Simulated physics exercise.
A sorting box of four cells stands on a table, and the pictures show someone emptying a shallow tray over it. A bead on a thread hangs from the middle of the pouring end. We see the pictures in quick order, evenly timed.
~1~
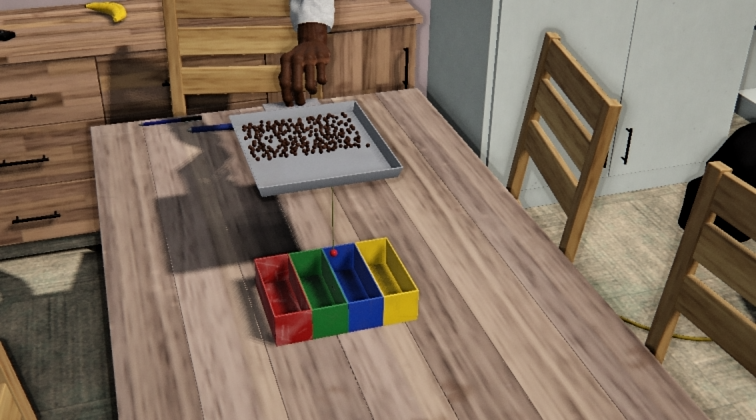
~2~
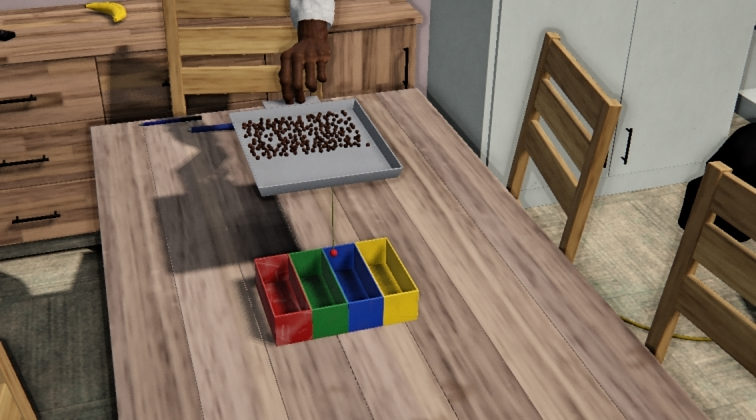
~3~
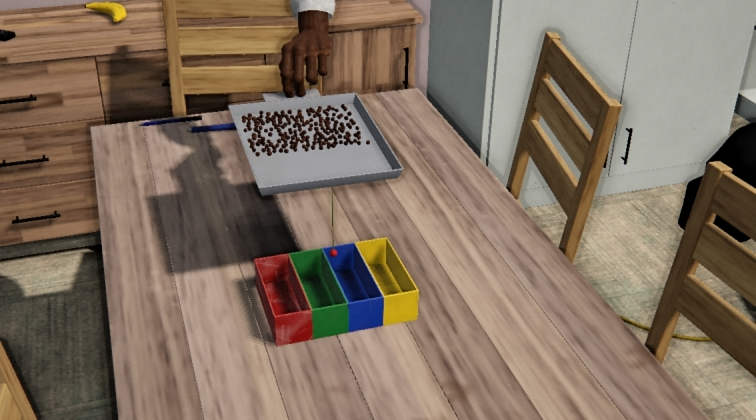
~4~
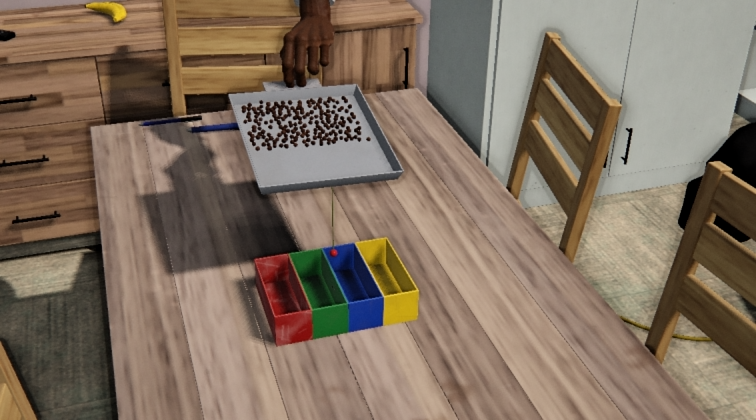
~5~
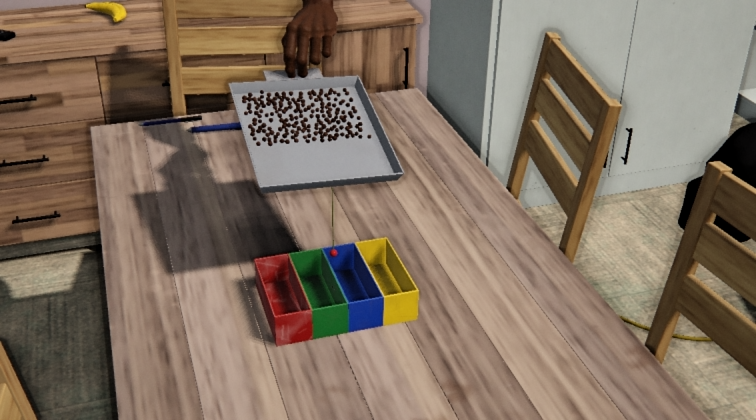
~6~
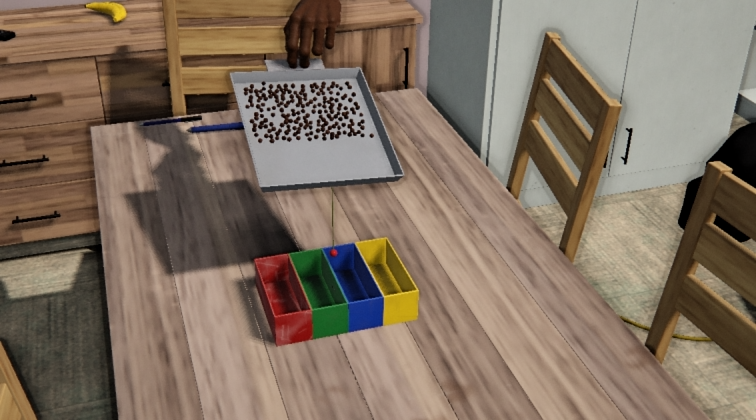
On a wooden table, a hand slowly raised the back of a shallow grey tray of small brown berries, tilting it toward a box with red, green, blue and yellow cells.
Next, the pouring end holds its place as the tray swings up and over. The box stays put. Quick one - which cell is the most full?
The yellow one is.
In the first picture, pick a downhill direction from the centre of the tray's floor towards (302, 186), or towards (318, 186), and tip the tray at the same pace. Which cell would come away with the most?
Red, then the cell in red.
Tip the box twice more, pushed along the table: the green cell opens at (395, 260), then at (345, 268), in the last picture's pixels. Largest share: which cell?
Try 1 - that green cell. Try 2 - the blue one.
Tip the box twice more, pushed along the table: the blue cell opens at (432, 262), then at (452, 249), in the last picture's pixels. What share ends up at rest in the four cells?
It would be roughly 90 per cent for the first and roughly 60 per cent for the second.
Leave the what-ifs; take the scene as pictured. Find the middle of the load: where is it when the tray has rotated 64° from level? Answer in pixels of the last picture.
The middle of the pieces lands at roughly (373, 188).
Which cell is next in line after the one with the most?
It's the blue one.
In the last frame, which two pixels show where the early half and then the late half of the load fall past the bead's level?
I'd place the first part at (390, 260) and the rest at (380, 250).
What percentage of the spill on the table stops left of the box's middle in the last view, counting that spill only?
Reading: Around 0 %.
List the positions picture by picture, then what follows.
Corners of the pouring end (262, 185) and (398, 166), level; middle of the load (300, 136), allspice berries; bead on its thread (333, 253); red cell (294, 325); green cell (330, 318); blue cell (366, 312); yellow cell (401, 305), in the first picture.
Corners of the pouring end (262, 185) and (398, 166), level; middle of the load (300, 134), in the second picture.
Corners of the pouring end (262, 185) and (398, 167), tipped barely, lowest at the right corner; middle of the load (300, 130), in the third picture.
Corners of the pouring end (263, 184) and (399, 169), tipped a little, lowest at the right corner; middle of the load (300, 123), in the fourth picture.
Corners of the pouring end (263, 184) and (399, 171), tipped a little, lowest at the right corner; middle of the load (301, 116), in the fifth picture.
Corners of the pouring end (264, 183) and (399, 173), tipped clearly, lowest at the right corner; middle of the load (303, 111), about a tenth on the move; red cell (294, 325); green cell (330, 318); blue cell (366, 312); yellow cell (401, 305), in the sixth picture.
Just after the last frame, tray tipped steeply; roughly two thirds on the tray; about a tenth in the yellow cell; about a tenth in the blue cell; just a few in the green cell; roughly a quarter falling or outside the box.
A moment on, tray tipped past a quarter turn; about a tenth on the tray; roughly a third in the yellow cell; roughly a quarter in the blue cell; just a few in the green cell; roughly a third falling or outside the box.
Further on, tray tipped past a quarter turn; roughly half in the yellow cell; roughly a quarter in the blue cell; just a few in the green cell; roughly a quarter falling or outside the box.
When it is over, tray tipped past a quarter turn; roughly half in the yellow cell; roughly a quarter in the blue cell; just a few in the green cell; not one in the red cell; roughly a quarter outside the box.
